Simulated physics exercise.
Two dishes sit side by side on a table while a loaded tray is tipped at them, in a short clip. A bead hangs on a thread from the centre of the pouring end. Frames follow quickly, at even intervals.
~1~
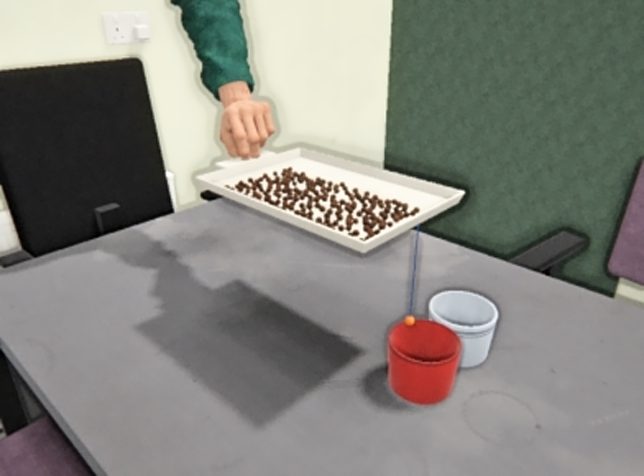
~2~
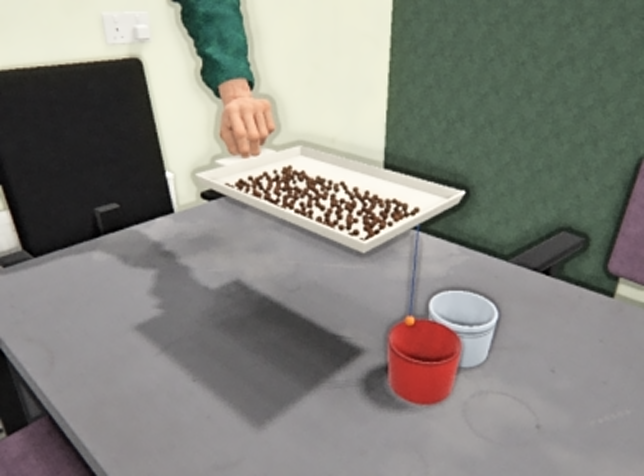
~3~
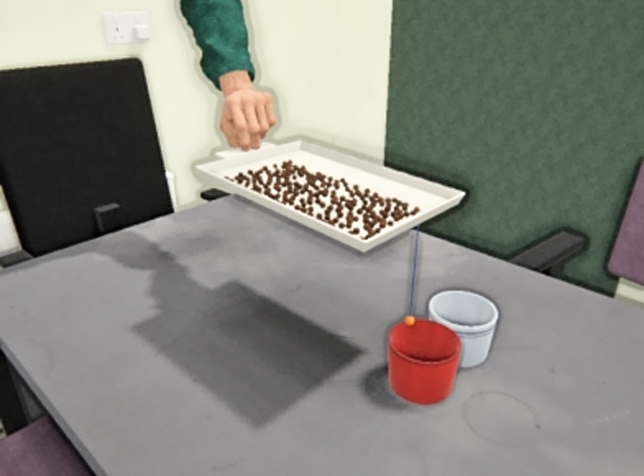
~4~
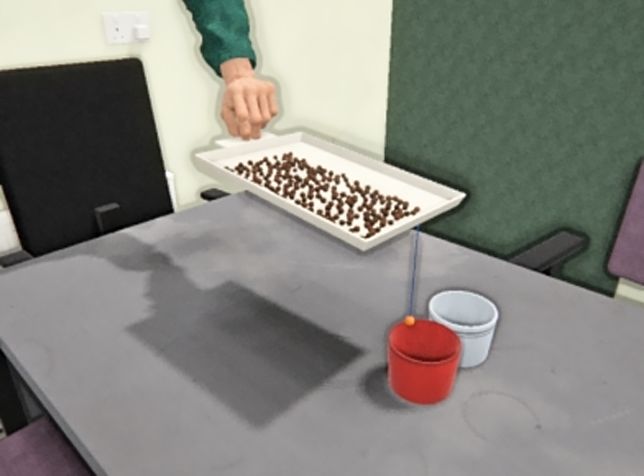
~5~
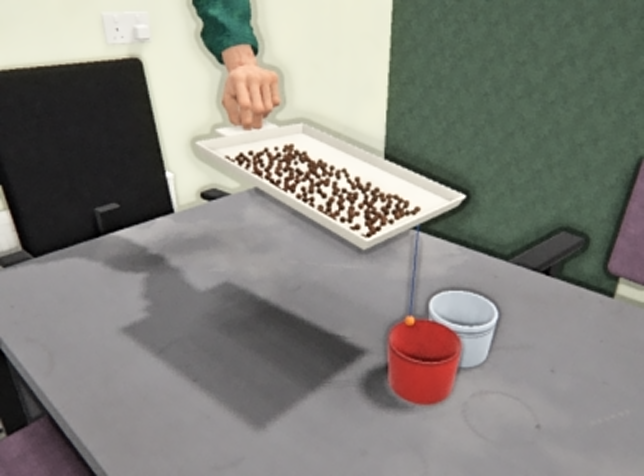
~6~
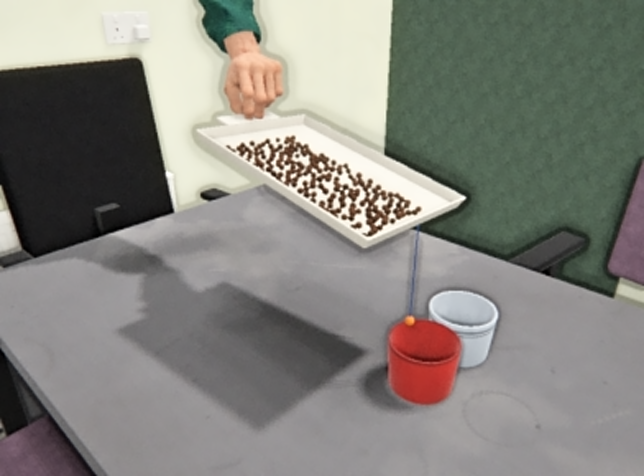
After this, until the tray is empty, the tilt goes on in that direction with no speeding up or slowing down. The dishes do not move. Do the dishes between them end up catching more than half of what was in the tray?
Catch exceeds half.
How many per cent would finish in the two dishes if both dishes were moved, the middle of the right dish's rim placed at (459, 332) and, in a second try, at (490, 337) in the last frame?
About 60 per cent, then about 30 per cent.
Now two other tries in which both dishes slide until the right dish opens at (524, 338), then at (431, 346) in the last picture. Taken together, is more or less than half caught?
First place: Short of half; second place: Short of half.
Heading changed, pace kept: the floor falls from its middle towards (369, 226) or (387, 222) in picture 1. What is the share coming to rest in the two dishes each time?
Respectively close to 10 and 20 in a hundred.
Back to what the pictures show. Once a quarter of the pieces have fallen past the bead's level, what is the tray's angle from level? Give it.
Somewhere near 85 degrees, I'd say.
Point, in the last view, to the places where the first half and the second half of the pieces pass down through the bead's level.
First roughly (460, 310), then roughly (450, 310).
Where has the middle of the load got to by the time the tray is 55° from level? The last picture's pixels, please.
The middle of the pieces sits at roughly (421, 203).
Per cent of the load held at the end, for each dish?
The share is 30 per cent in the left dish and 60 per cent in the right dish.
Soon after the last picture, tray tipped steeply; nearly all on the tray; a stray few in the right dish; a stray few outside both; a small part in the air.
A little later, tray tipped right over; about a quarter on the tray; about a quarter in the left dish; about a third in the right dish; a small part outside both; about a quarter in the air.
Later still, tray tipped past a quarter turn; about a third in the left dish; about half in the right dish; a small part outside both.
At rest, tray tipped past a quarter turn; about a third in the left dish; about half in the right dish; a small part outside both.
